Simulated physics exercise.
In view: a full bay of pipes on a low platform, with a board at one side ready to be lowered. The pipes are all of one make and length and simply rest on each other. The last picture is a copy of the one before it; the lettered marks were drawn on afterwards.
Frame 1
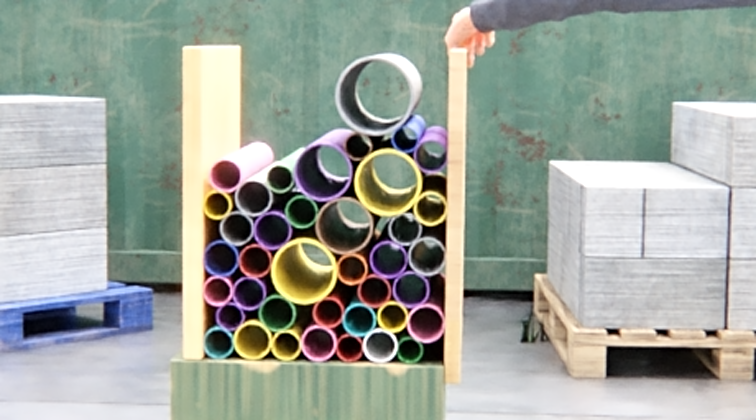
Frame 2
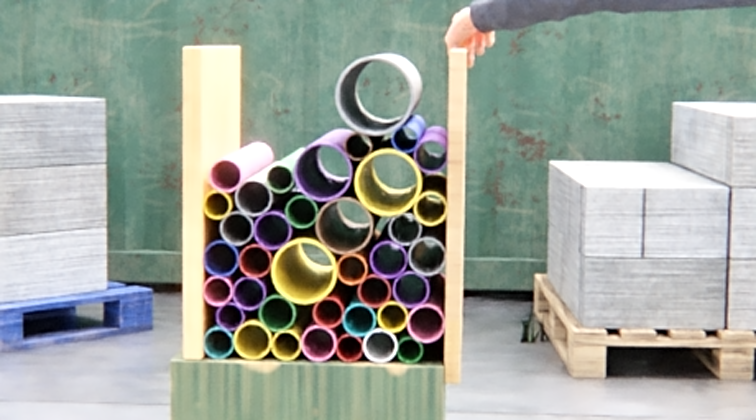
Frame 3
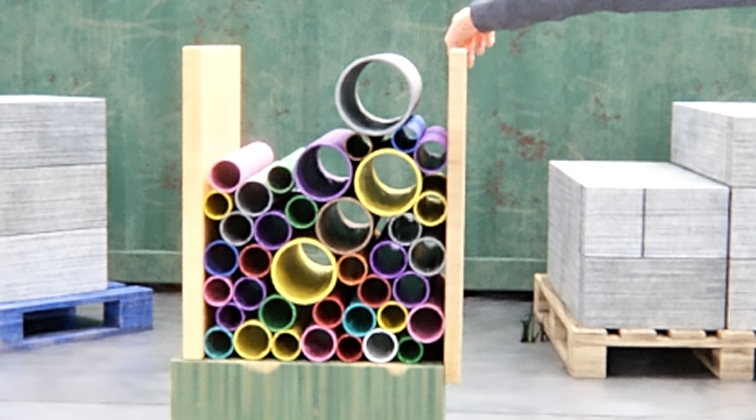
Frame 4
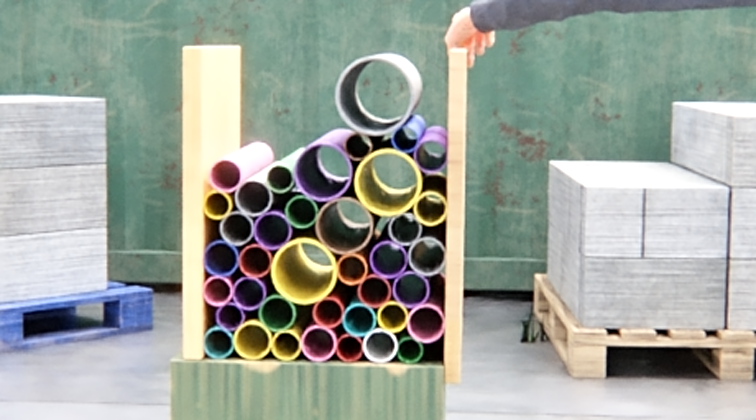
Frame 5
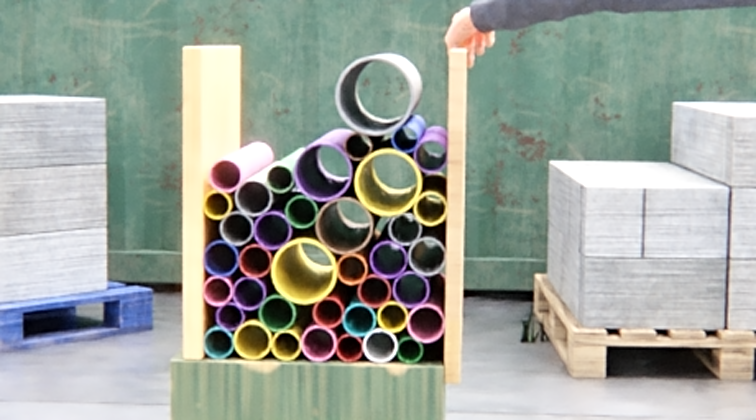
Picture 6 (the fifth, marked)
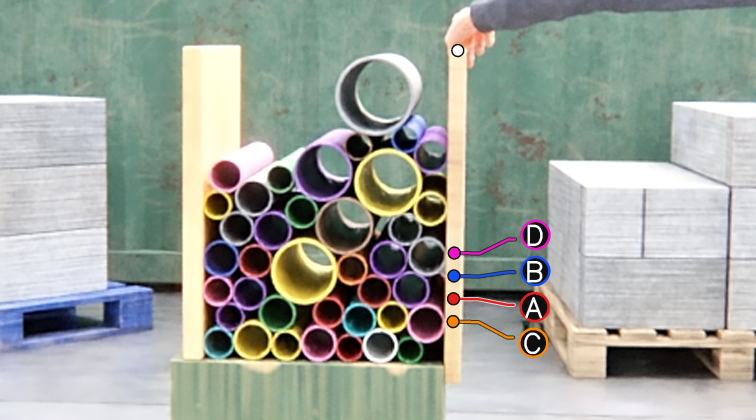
In this clip, a hand rests on top of the right-hand board beside a stack of colourful pipes of various sizes on a low green platform, with grey blocks on pallets at either side; nothing visibly moves.
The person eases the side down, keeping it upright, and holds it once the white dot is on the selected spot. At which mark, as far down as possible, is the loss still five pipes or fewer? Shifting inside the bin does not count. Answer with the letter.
Slide it to B.
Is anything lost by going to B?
At B: Yes.
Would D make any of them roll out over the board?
Yes, at D.
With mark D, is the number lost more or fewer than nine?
Fewer than nine.
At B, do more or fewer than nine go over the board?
Fewer than nine.
On the marked copy, A at (454, 299); B at (454, 276); C at (453, 321); D at (455, 253); the white dot at (458, 51).
Following B. Soon after the start, top of the board (448, 141).
Later, top of the board (447, 241).
In the end, top of the board (446, 275), five out over the board.
As for the rest, A more than five out over the board; C more than five out over the board; D five out over the board.
